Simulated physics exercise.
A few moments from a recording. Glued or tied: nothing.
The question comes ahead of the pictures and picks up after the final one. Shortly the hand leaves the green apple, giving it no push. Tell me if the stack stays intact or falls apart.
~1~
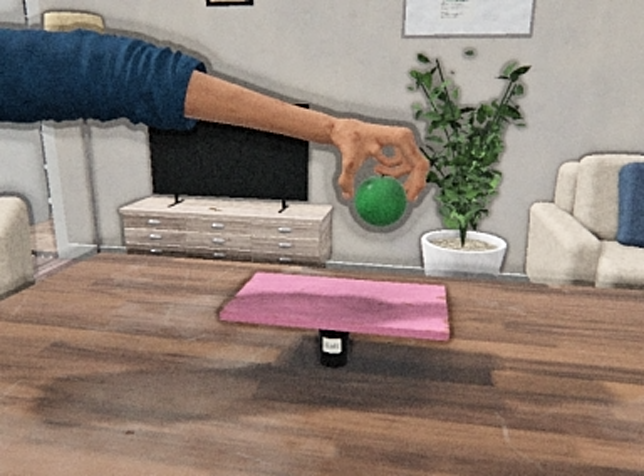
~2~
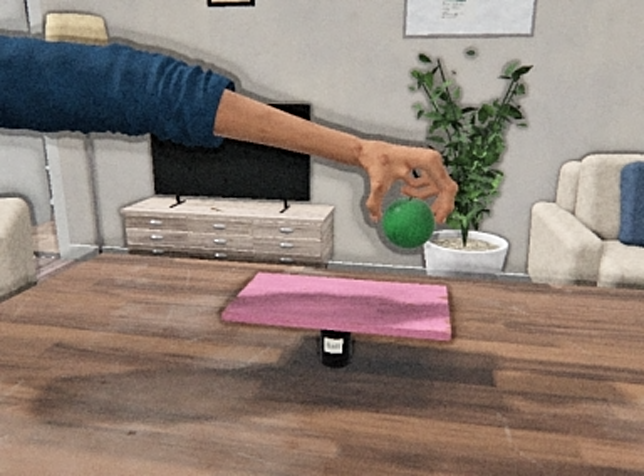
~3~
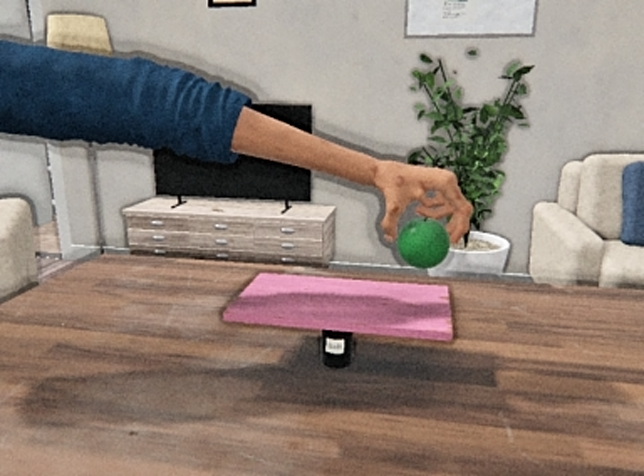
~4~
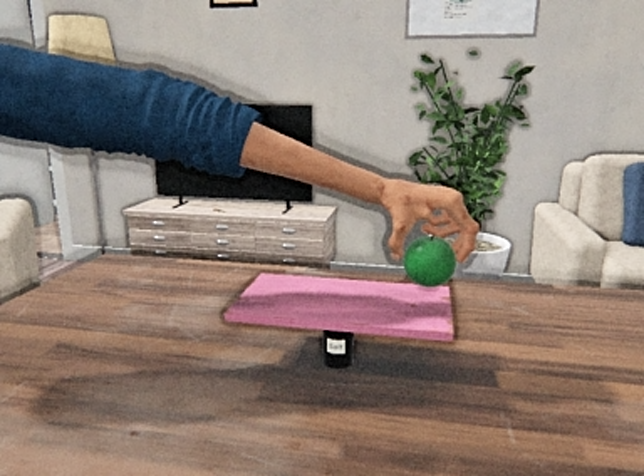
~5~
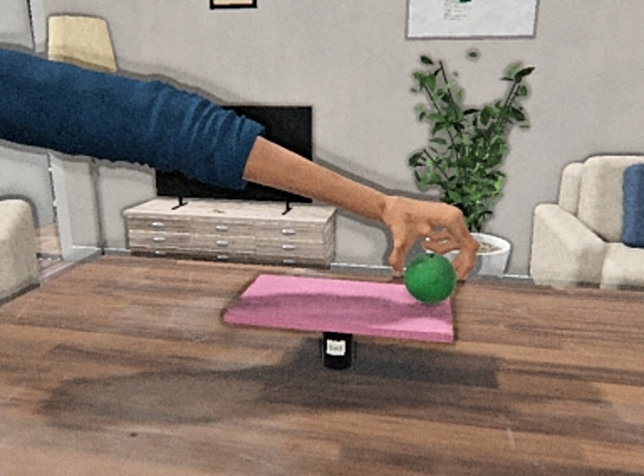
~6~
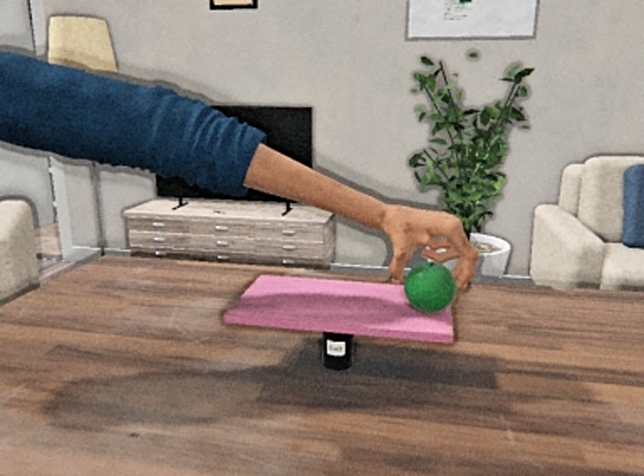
The stack falls apart.
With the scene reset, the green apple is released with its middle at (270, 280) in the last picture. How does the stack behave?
Well, it crumbles then.
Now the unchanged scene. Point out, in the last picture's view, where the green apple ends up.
Around (462, 358).
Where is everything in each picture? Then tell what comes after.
The first frame shows coming down; green apple (380, 201); black shaker (334, 334).
The second frame shows coming down; green apple (408, 223); black shaker (336, 334).
The third frame shows coming down; green apple (423, 243); black shaker (337, 334).
The fourth frame shows coming down; green apple (429, 262); black shaker (338, 334).
The fifth frame shows coming down; green apple (430, 278); black shaker (338, 336).
The sixth frame shows set down, still held; green apple (429, 287); black shaker (338, 336).
Then, 0.30 s after the last picture, green apple now fallen; pink board tipped 31° from how it was.
Then, 0.50 s after the last picture, pink board tipped 42° from how it was.
At rest, fallen, green apple; tipped over in the stack, pink board; black shaker in place. Seen from the same camera at the end, green apple near (462, 358). The stack loses its balance.
